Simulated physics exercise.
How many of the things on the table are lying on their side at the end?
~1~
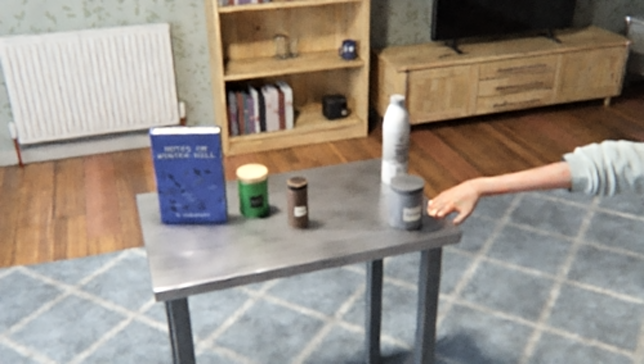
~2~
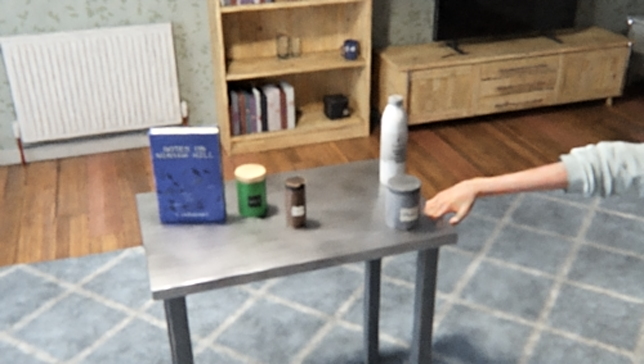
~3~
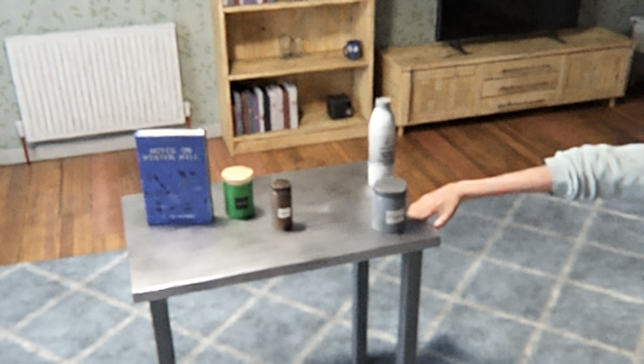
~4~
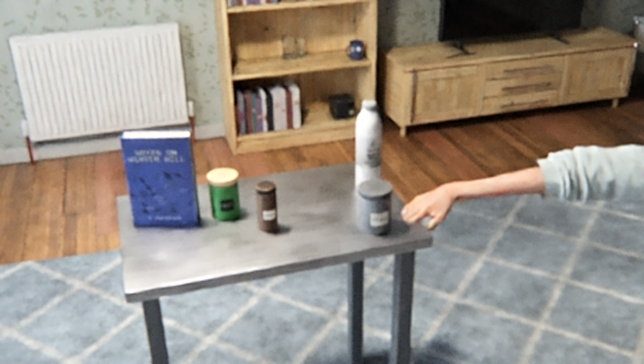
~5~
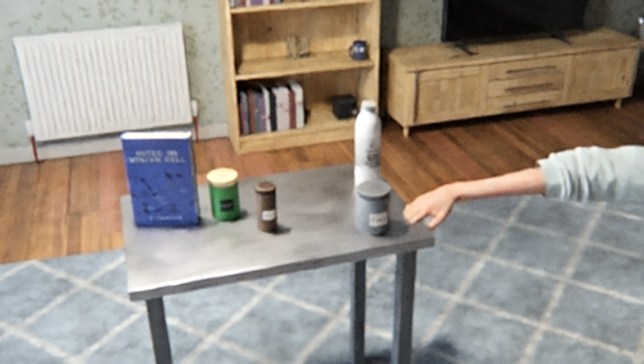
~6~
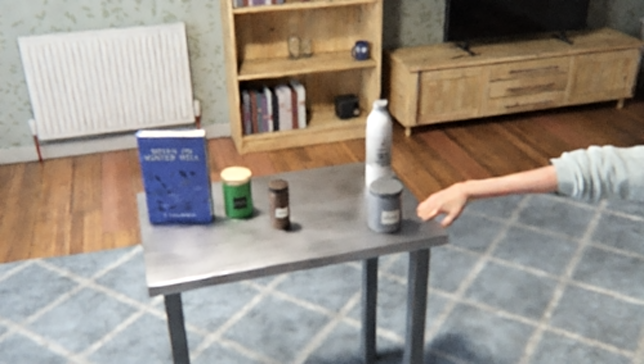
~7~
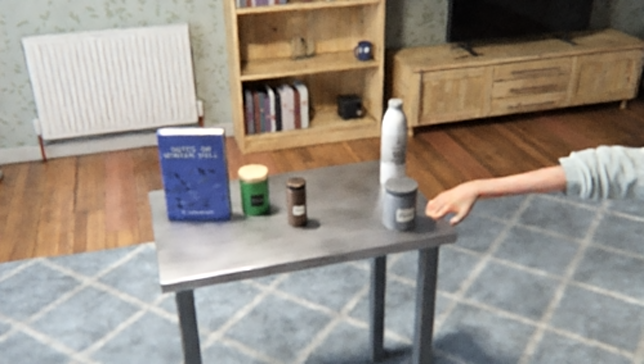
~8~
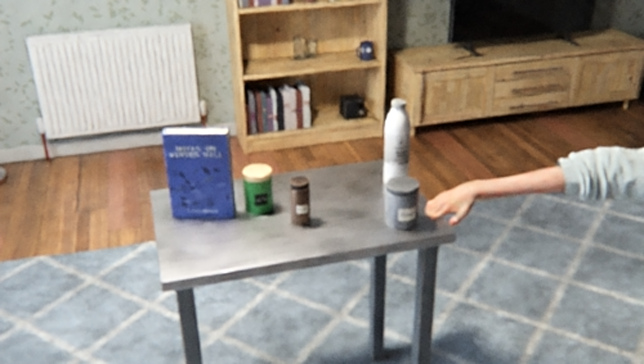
None of them are lying on their side, as the book, both jars, the shaker and the bottle are all still standing upright.
